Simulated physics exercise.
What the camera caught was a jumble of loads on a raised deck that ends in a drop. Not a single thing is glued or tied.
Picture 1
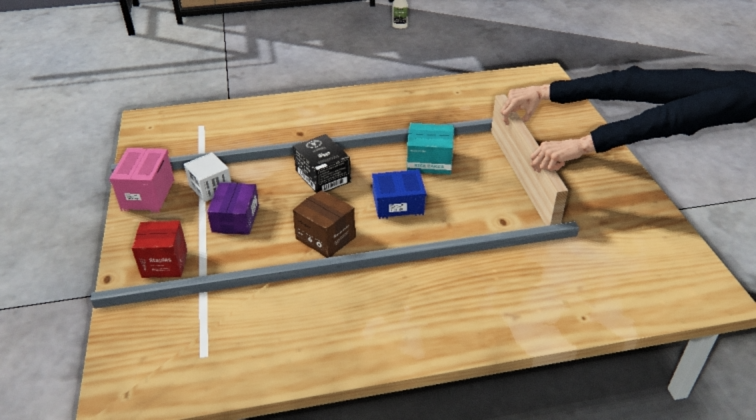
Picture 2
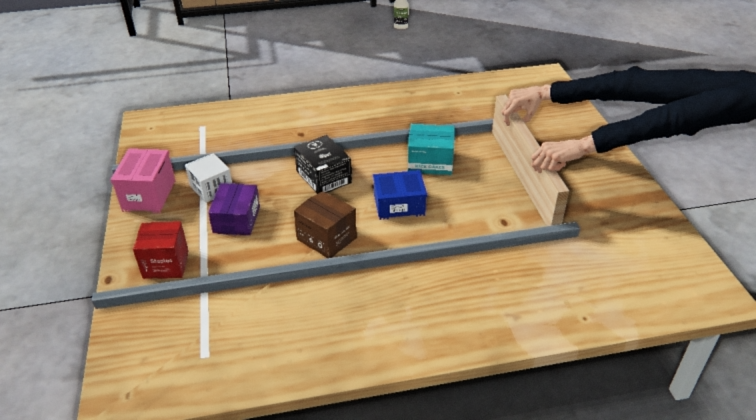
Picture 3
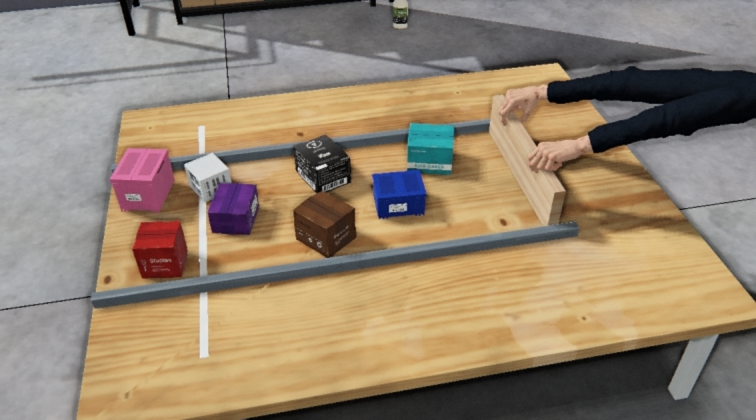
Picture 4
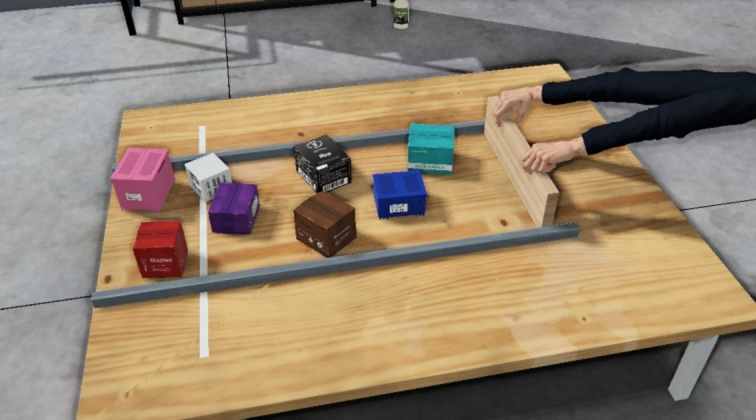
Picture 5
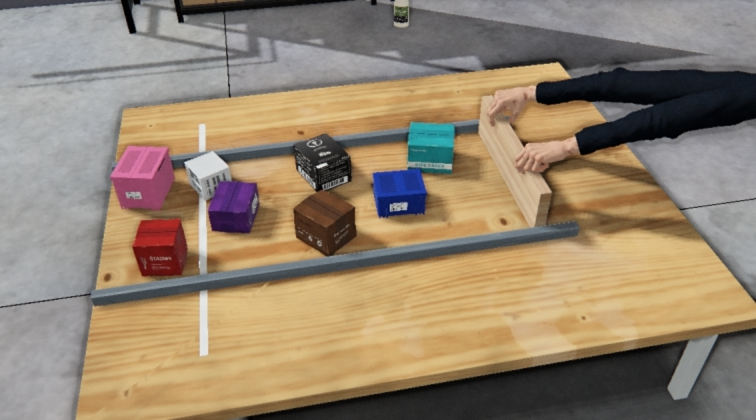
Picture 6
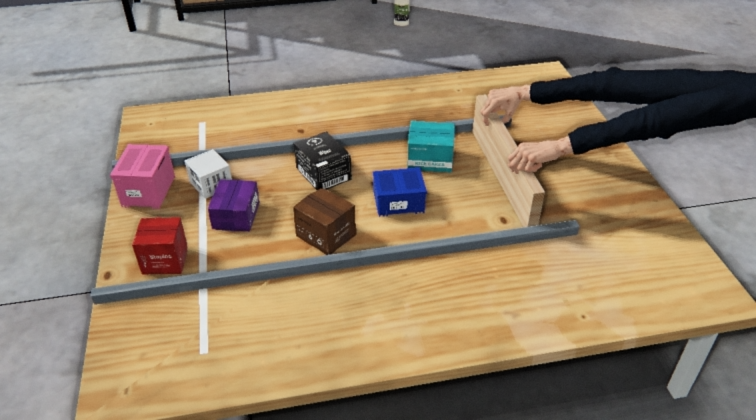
A light wooden plank, held by two dark-sleeved hands, slides a short way left between two grey rails on a wooden table, seen from above at an angle in a grey-floored room. Pink, red, white and purple boxes sit near a white tape line at left, with black, brown, blue and turquoise ones further right. The boxes stay in place, and the camera barely shifts.
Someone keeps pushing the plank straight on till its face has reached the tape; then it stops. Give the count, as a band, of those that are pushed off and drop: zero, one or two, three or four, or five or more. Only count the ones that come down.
Those that drop number one or two.
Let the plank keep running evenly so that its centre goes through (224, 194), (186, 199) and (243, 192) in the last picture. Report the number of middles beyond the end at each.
It comes out as 1, then 2, then 1.
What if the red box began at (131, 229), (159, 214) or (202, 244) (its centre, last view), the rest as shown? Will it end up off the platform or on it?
Taking the starts in order, it falls away, then falls away, then keeps its place.
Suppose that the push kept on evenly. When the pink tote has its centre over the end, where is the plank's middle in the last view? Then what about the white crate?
When the pink tote crosses, the middle is near (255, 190); when the white crate crosses, near (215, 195).
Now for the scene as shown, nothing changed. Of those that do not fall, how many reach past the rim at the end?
The count is 0.
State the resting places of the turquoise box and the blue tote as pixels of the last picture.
Turquoise box at about (177, 182), blue tote at about (176, 221).
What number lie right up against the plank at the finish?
The count in contact is 3.
A little later, none off yet; pink tote at rest near (145, 176); red box at rest near (161, 246); white crate at rest near (209, 174).
Next, none off yet; pink tote shifted a little near (115, 181); red box at rest near (161, 246); white crate shifted about its own width near (155, 177).
When it is over, the number that fall off is one or two; down, white crate and pink tote.
